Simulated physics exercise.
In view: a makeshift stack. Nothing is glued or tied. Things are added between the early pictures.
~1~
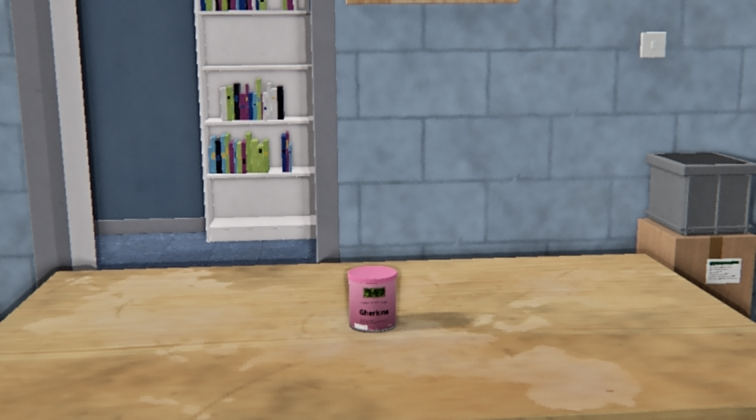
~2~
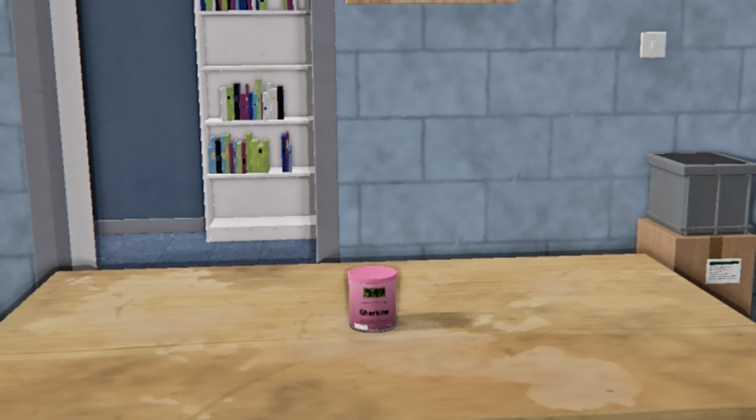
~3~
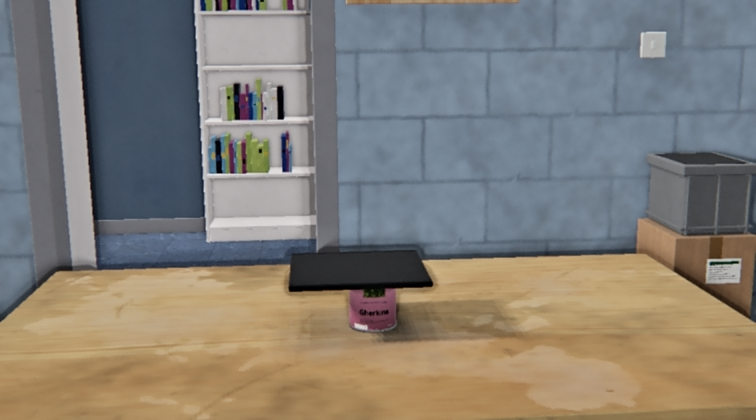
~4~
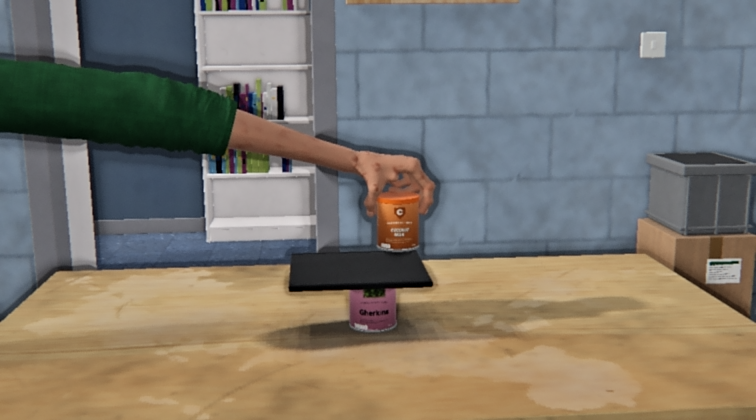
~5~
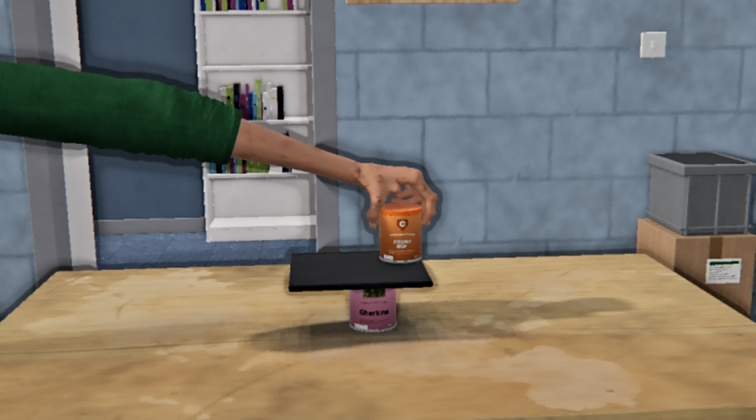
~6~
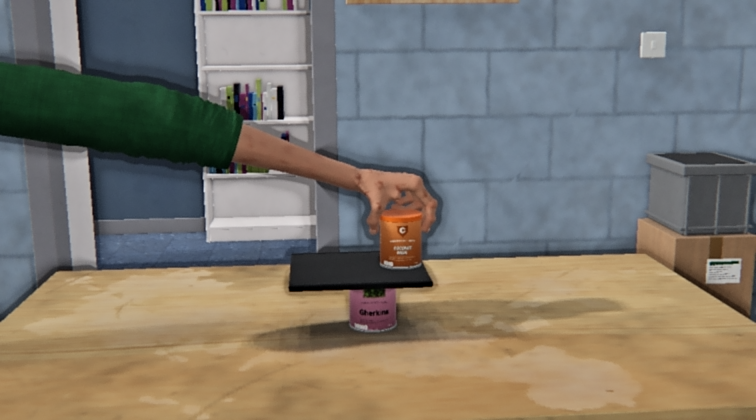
A black lid appears on a pink tin, then a hand lowers an orange tin onto it.
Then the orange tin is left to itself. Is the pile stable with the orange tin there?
Outcome: The stack stays up.
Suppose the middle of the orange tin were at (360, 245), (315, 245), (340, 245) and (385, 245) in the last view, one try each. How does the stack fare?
First try: It stays up; second try: It gives way; third try: It comes apart; fourth try: It stays up.
Then, 0.30 s later than the last frame, all is still.
Then, 0.70 s later than the last frame, orange tin resting near (401, 240).
When it is over, all 3 as before. End places, in pixels of the last picture, orange tin near (401, 240). The stack keeps its balance.
